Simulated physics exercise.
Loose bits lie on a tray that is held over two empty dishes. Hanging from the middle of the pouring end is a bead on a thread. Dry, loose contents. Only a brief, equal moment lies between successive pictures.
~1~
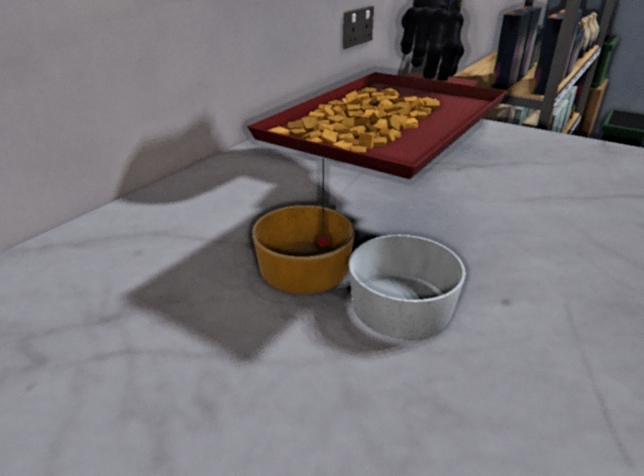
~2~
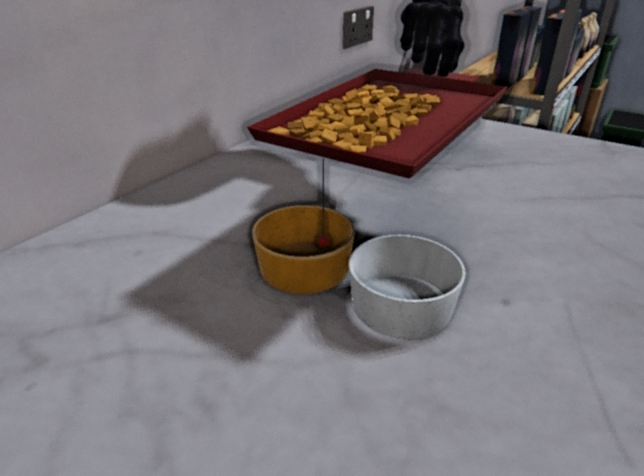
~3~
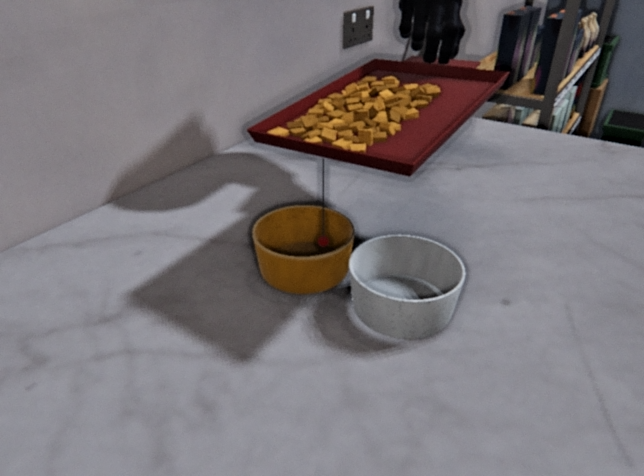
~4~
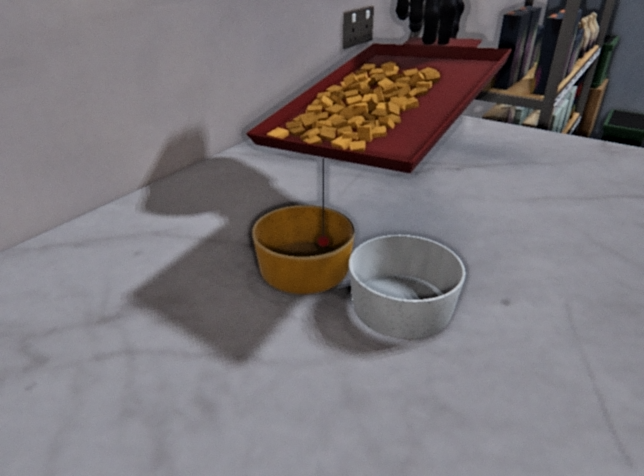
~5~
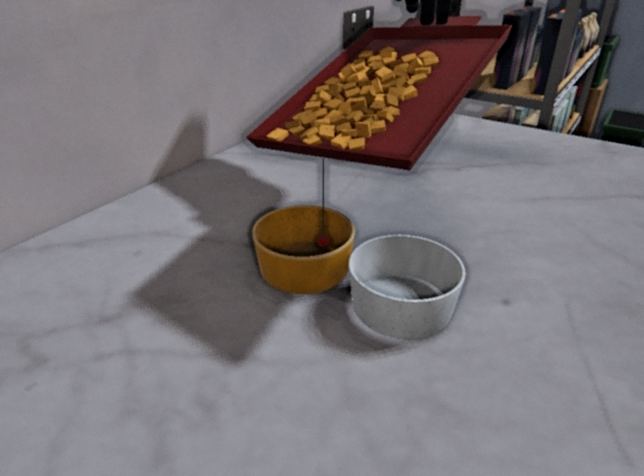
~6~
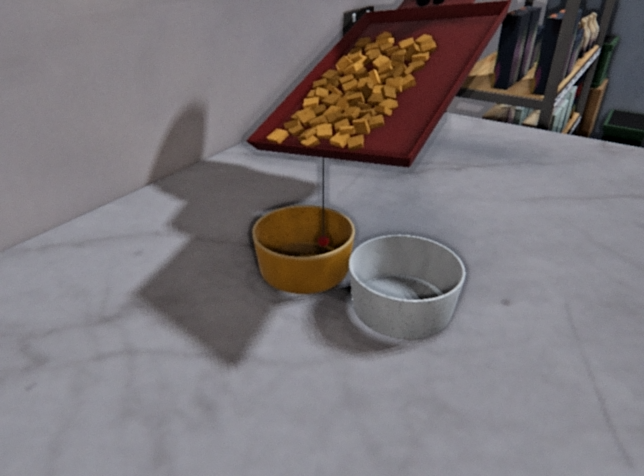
Red tray of cereal squares tilting steadily steeper above an orange dish and a white dish, its far end rising beside a black-gloved hand.
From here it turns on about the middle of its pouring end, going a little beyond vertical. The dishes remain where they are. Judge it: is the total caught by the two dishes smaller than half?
Yes.
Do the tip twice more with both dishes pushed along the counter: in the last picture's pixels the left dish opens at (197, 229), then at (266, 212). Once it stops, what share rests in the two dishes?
Around 70 % followed by around 20 %.
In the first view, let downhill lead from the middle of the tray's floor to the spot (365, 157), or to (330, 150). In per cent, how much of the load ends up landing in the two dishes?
Case one 20 %; case two 0 %.
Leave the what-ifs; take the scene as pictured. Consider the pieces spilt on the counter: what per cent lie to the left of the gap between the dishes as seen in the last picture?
Estimate: About 100 in every hundred.
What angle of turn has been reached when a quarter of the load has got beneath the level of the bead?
I'd put it at about 80 degrees.
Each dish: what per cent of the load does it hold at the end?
Left dish: Around 30 in a hundred; right dish: Around 0 in a hundred.
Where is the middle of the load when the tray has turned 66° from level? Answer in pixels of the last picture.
Its middle sits at about pixel (285, 124).
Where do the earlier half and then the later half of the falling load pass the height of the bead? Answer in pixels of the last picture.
The first part passes (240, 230); everything after passes (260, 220).
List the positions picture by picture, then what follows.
Corners of the pouring end at (254, 126) and (411, 163), level; middle of the load at (372, 117), cereal squares; left dish at (274, 269); right dish at (379, 313); bead on its thread at (323, 241), in the first frame.
Corners of the pouring end at (254, 126) and (411, 163), level; middle of the load at (372, 115), in the second frame.
Corners of the pouring end at (253, 128) and (410, 161), tipped barely, lowest at the left corner; middle of the load at (372, 110), in the third frame.
Corners of the pouring end at (253, 132) and (409, 158), tipped a little, lowest at the left corner; middle of the load at (371, 101), in the fourth frame.
Corners of the pouring end at (253, 135) and (408, 156), tipped clearly, lowest at the left corner; middle of the load at (370, 93), in the fifth frame.
Corners of the pouring end at (253, 138) and (406, 153), tipped clearly, lowest at the left corner; middle of the load at (367, 84); left dish at (274, 269); right dish at (379, 313), in the sixth frame.
Soon after the last picture, tray tipped steeply; nearly all on the tray; a small part in the air.
A little later, tray tipped past a quarter turn; a stray few on the tray; about a quarter in the left dish; about two thirds outside both; a small part in the air.
Later still, tray tipped past a quarter turn; about a third in the left dish; about two thirds outside both.
At rest, tray tipped past a quarter turn; none in the right dish; about a third in the left dish; about two thirds outside both.
